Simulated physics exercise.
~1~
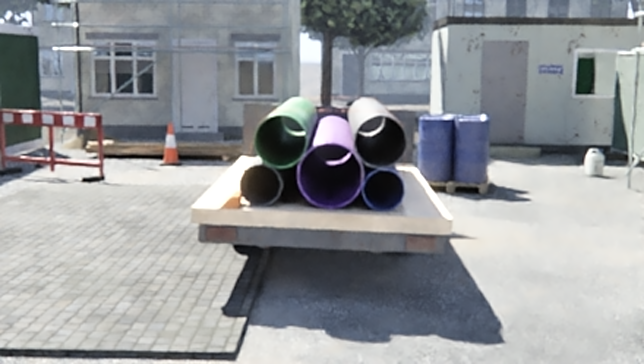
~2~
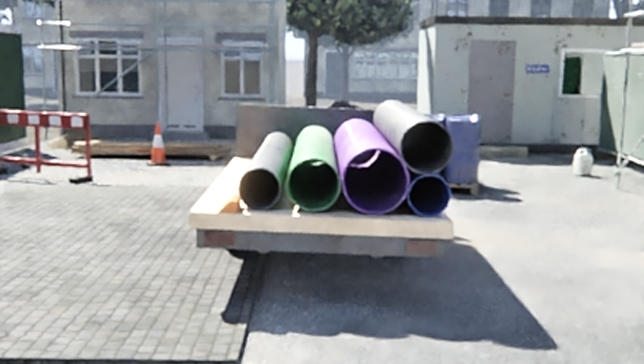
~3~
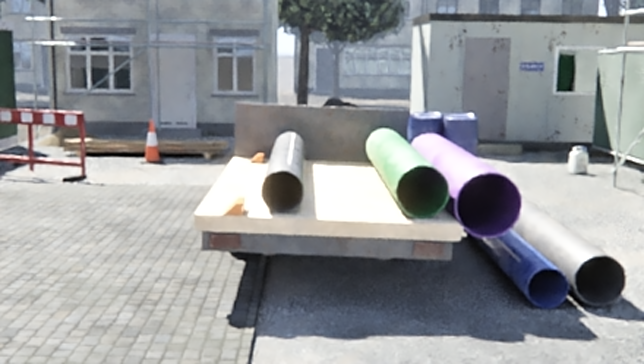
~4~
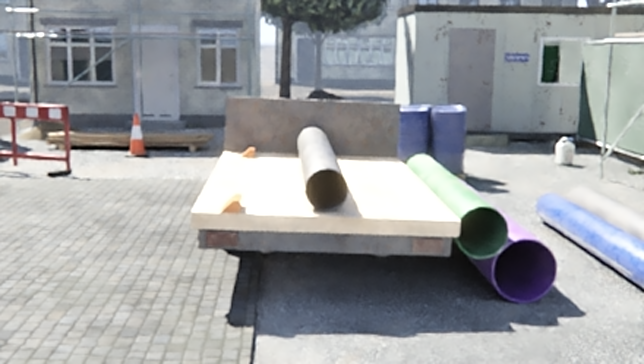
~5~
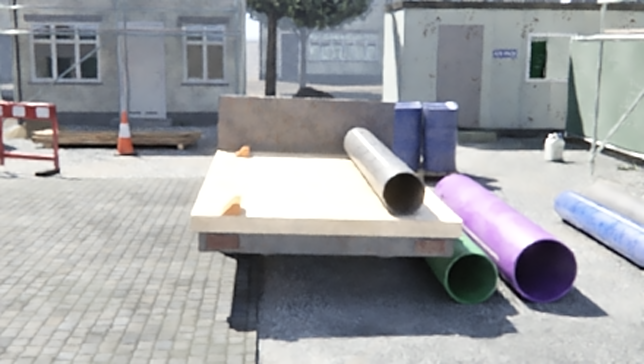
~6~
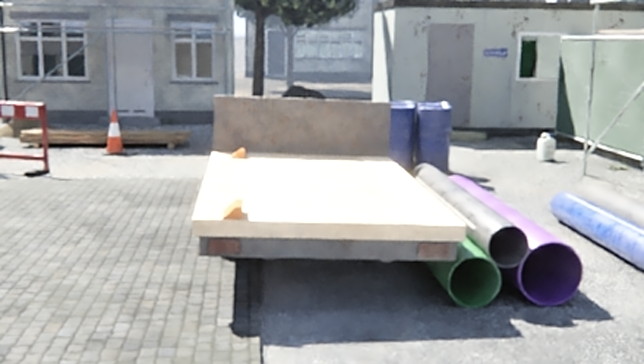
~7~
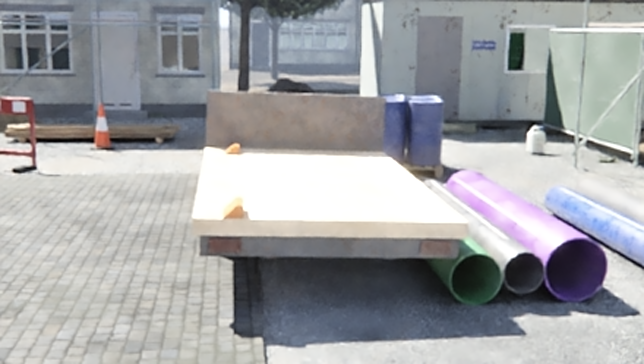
In a paved yard, five stacked pipes roll right off a trailer onto the ground.
